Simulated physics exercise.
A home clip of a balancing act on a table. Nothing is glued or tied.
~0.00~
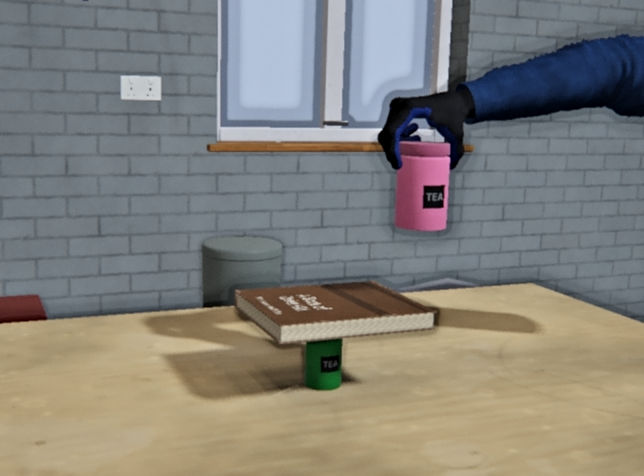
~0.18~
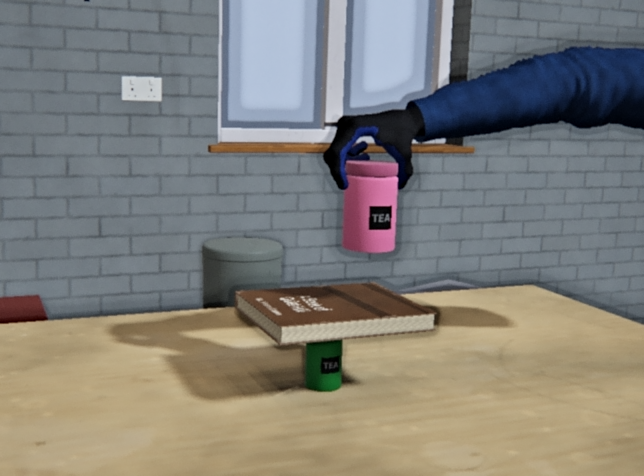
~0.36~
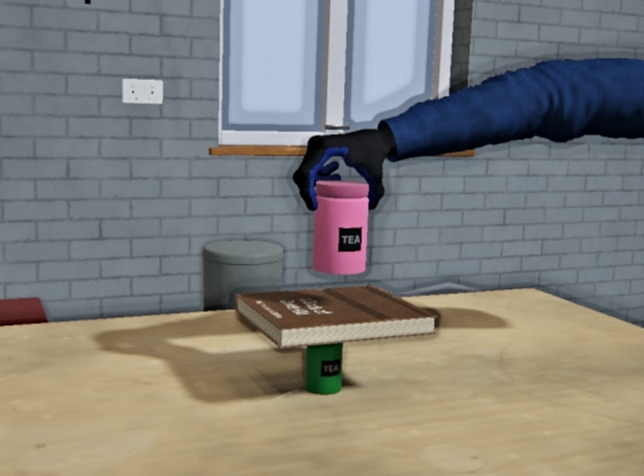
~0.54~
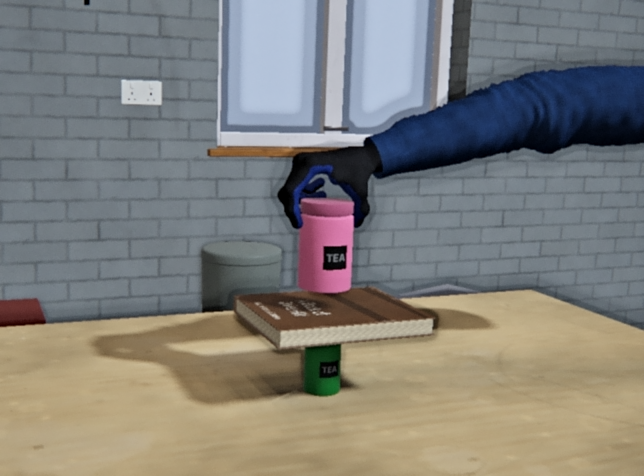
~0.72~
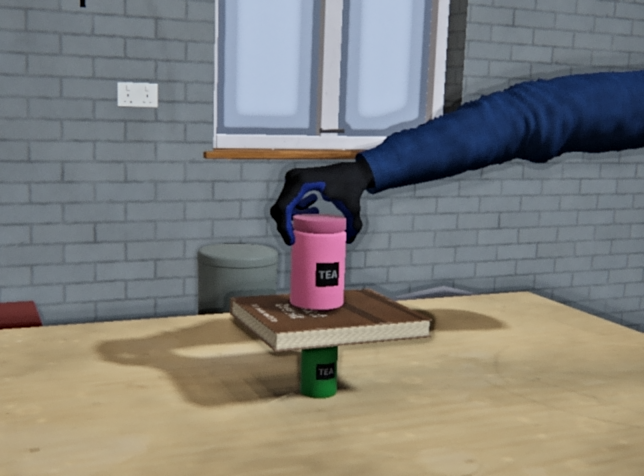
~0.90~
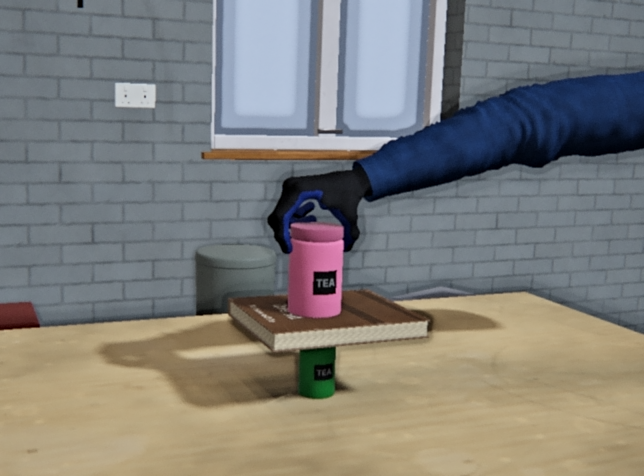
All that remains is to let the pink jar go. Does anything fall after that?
Outcome: The stack keeps its balance.
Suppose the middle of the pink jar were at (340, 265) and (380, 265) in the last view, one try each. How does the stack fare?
First, it stays up; second, it gives way.
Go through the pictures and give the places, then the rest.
The first frame shows on its way; pink jar (422, 185); green shaker (324, 352).
The second frame shows on its way; pink jar (370, 205); green shaker (324, 353).
The third frame shows on its way; pink jar (340, 226); green shaker (324, 356).
The fourth frame shows on its way; pink jar (325, 244); green shaker (323, 358).
The fifth frame shows on its way; pink jar (318, 261); green shaker (319, 360).
The sixth frame shows in place under the hand; pink jar (316, 269); green shaker (317, 360).
Around 1.40 s, nothing moves.
Around 2.20 s, pink jar resting near (315, 269).
Finally (3.5 s), all 3 still in place. Final places as the last picture's camera would see them, pink jar near (314, 270). The stack holds.
